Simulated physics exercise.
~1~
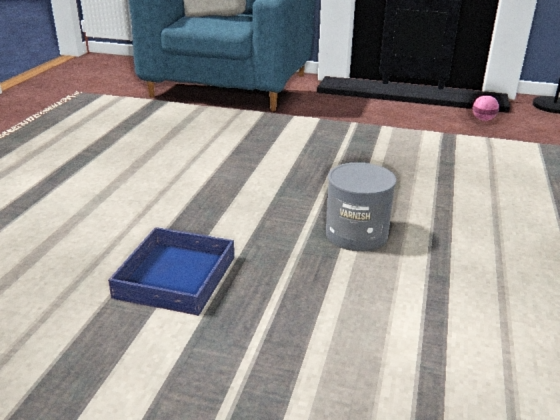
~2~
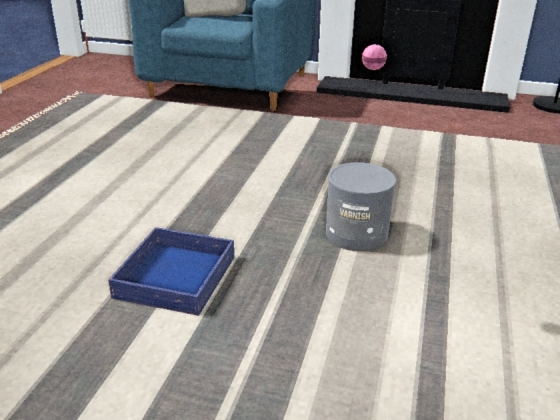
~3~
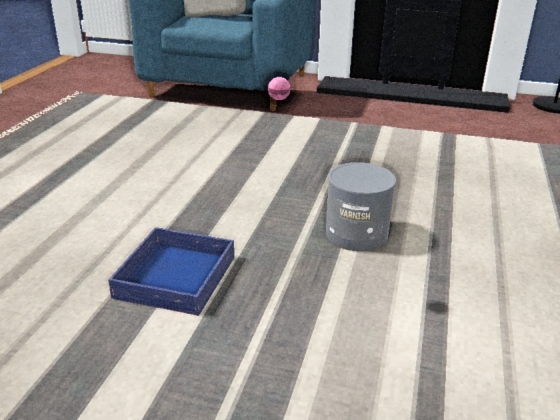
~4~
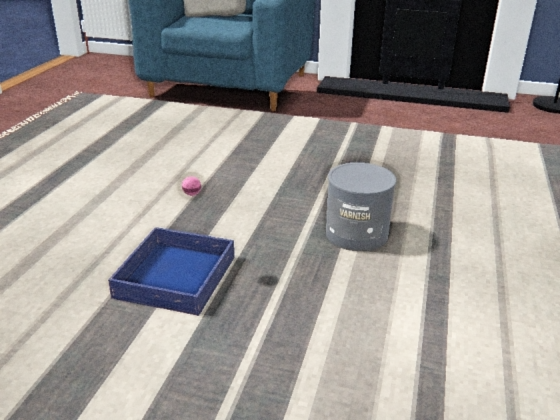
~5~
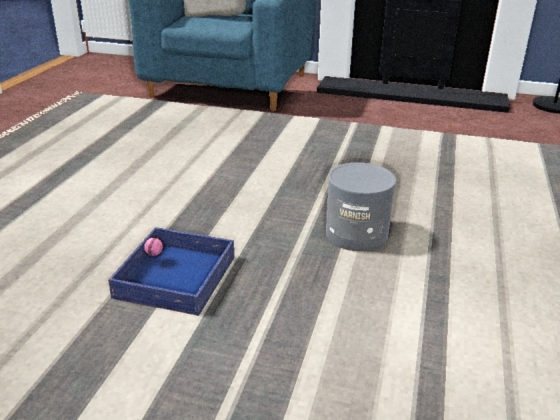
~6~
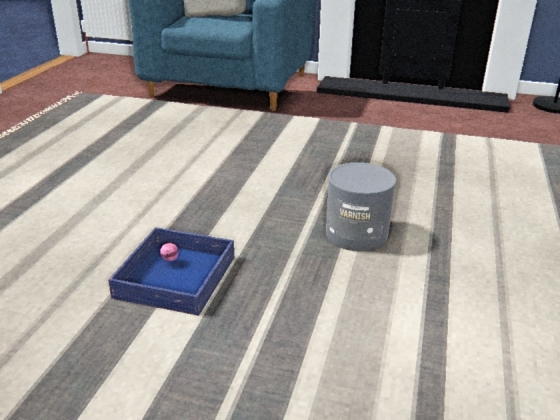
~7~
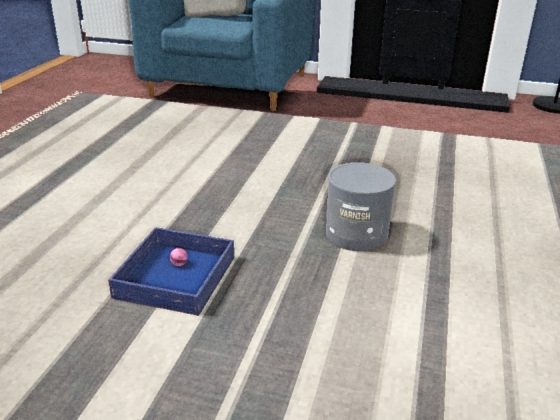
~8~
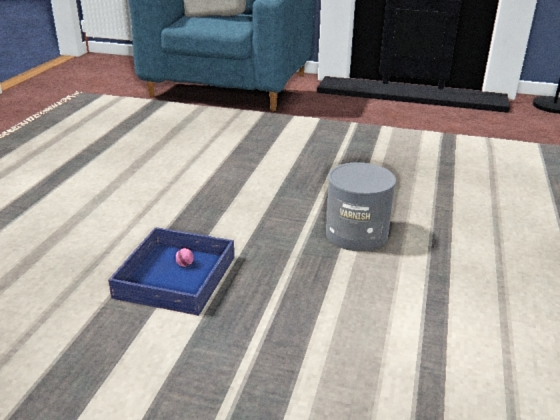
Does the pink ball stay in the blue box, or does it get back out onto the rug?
The pink ball stays in the box. After dropping in, it moves a little to the right and is still inside at the end.
A pink ball flies leftward past a fireplace and a blue armchair, then drops into an open blue box on a striped rug, where it shifts a little to the right and ends up inside, while a grey pail stays in place.
